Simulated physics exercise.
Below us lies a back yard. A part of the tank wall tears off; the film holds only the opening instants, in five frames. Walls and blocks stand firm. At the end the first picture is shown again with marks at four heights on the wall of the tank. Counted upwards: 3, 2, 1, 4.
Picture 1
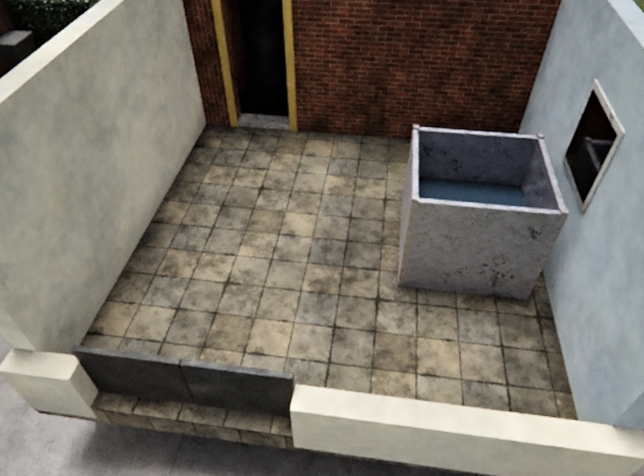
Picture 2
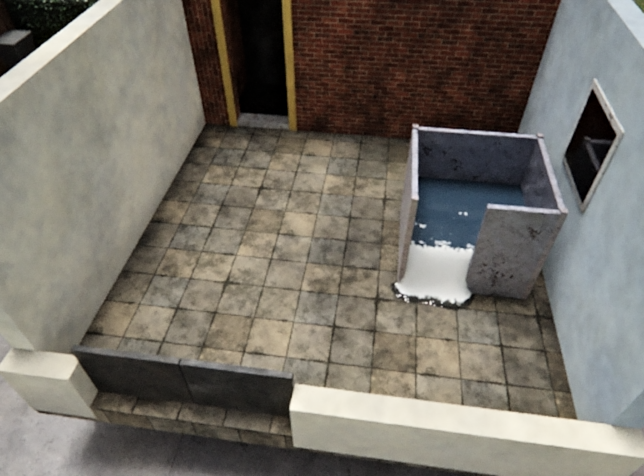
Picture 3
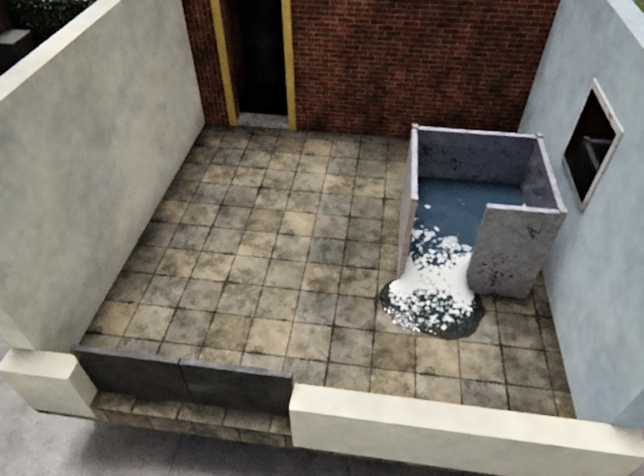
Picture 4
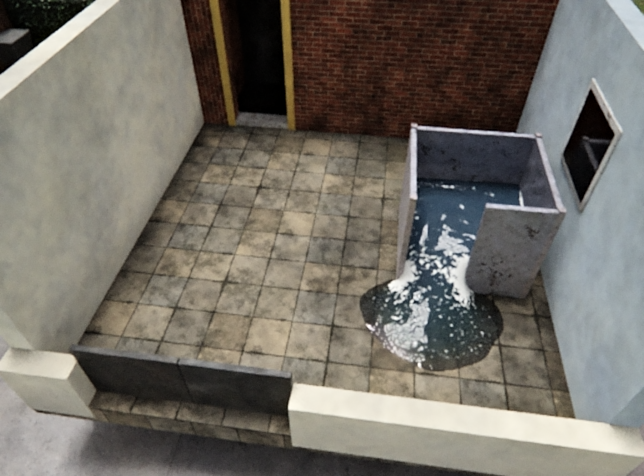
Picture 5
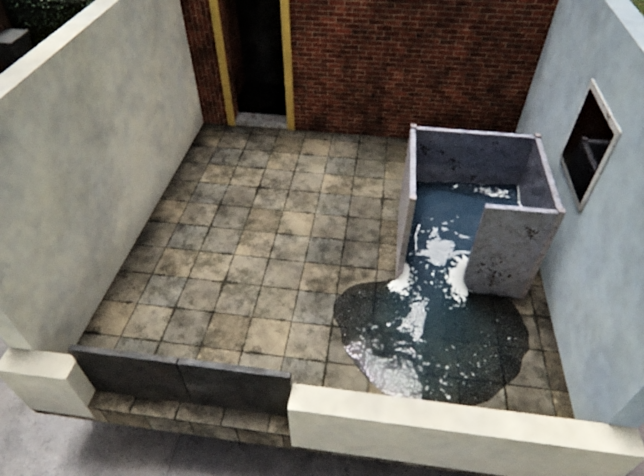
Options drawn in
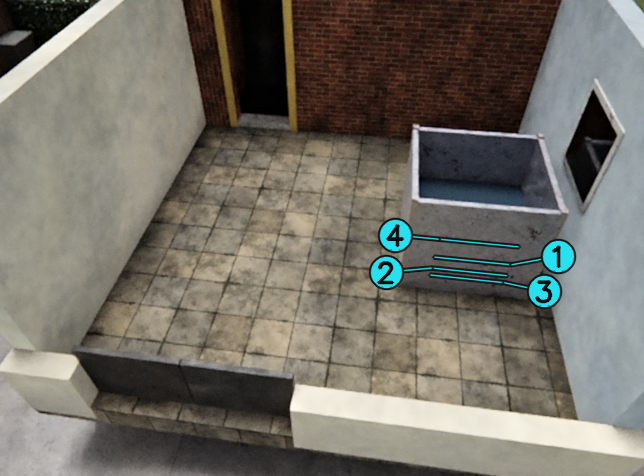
Water pouring through an opening in the front of a raised tank, foaming and spreading in a dark pool across yard tiles.
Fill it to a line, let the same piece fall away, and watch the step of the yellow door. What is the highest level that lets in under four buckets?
Choose 4.
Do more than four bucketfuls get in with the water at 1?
No, that is safe.
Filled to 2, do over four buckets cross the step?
No.
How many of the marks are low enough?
All of them.
On the marked copy, 1 at (472, 260); 2 at (469, 271); 3 at (466, 278); 4 at (478, 242); from the bottom up 3, 2, 1, 4.
With 1, nothing gets over.
With 2, nothing gets over.
With 3, nothing gets over.
With 4, a splash gets over, under a bucket.
